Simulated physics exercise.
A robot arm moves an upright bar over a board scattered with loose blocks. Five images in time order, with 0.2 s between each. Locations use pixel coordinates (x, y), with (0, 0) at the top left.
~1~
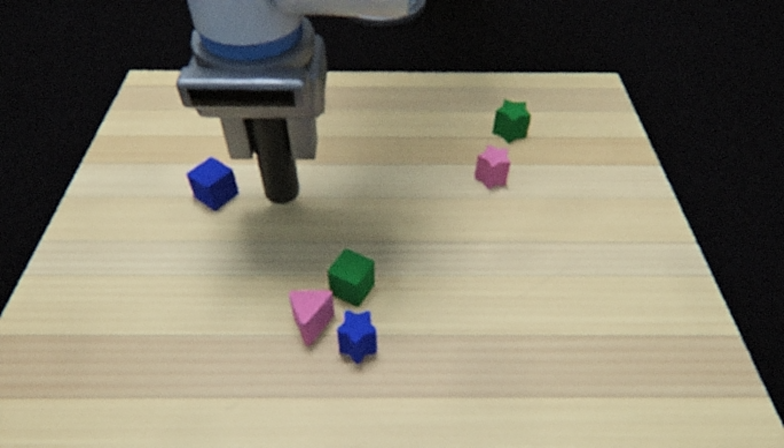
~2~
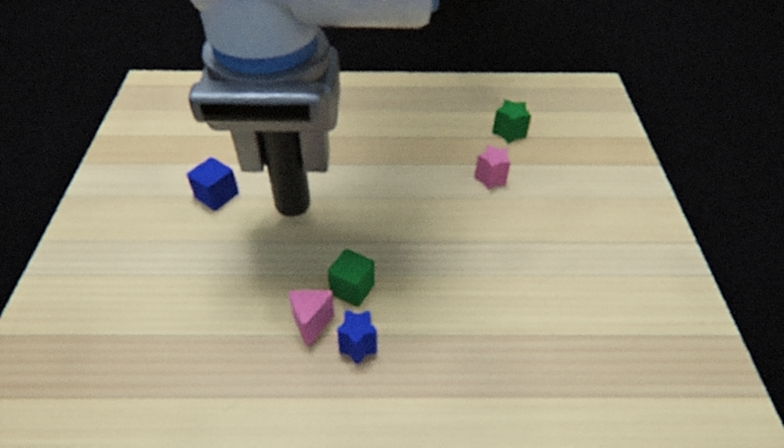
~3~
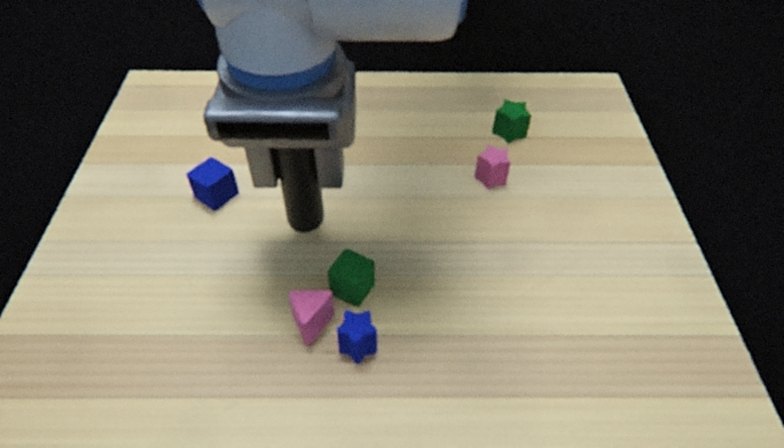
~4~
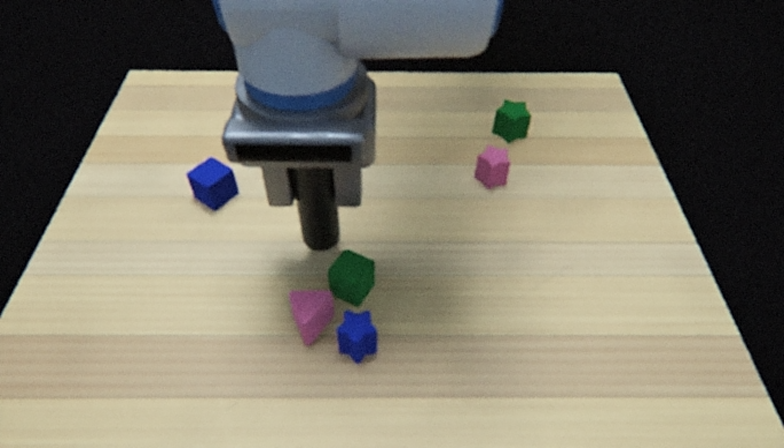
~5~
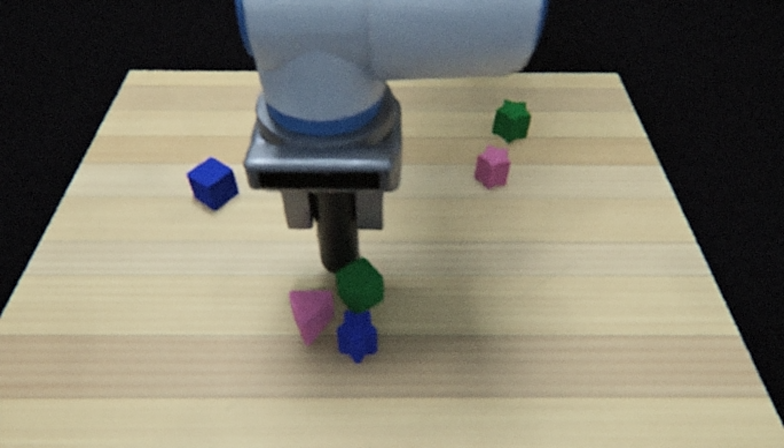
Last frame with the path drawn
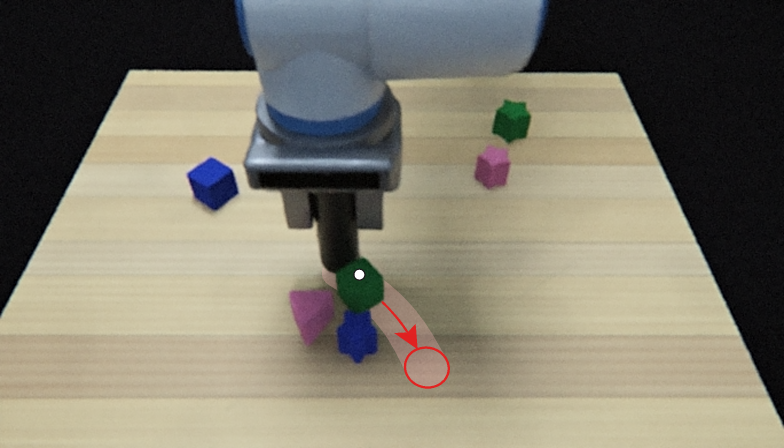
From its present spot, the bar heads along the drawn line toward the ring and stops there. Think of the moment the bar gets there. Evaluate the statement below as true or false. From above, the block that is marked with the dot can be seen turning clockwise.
The claim holds.
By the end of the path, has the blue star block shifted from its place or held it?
It gets pushed out of place.
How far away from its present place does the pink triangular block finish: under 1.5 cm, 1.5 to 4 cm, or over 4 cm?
Under 1.5 cm.
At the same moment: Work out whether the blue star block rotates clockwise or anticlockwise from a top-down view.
In a top view, it turns clockwise.
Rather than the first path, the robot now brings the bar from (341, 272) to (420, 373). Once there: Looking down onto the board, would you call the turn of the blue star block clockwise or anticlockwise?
Answer: Clockwise.
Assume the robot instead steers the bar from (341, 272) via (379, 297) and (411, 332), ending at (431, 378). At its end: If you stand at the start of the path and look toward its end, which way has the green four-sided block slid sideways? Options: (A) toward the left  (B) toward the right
My pick is B.
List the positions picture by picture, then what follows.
Lower end of the bar at (283, 193), tops of blocks, pink triangular block at (308, 302), blue star block at (357, 325), green four-sided block at (351, 266), in the first picture.
Bar at (293, 205), blocks as before, in the second picture.
Bar at (306, 220), blocks as before, in the third picture.
Bar at (322, 238), blocks as before, in the fourth picture.
Bar at (340, 260), pink triangular block at (308, 302), blue star block at (357, 325), green four-sided block at (359, 275), in the fifth picture.
The drawn path runs from (341, 272) by way of (375, 296) and (404, 327) to (427, 367); the dot is on the green four-sided block.
The first path, step by step. One third of the way, bar at (375, 284); blue star block at (359, 332), turned 35° clockwise; green four-sided block at (388, 305), turned 30° clockwise.
Two thirds of the way, bar at (405, 316); blue star block at (362, 338), turned 70° clockwise; green four-sided block at (408, 342), turned 45° clockwise.
At the end, bar at (428, 356); pink triangular block not moved; blue star block at (362, 338), turned 70° clockwise; green four-sided block at (414, 384), turned 65° clockwise.
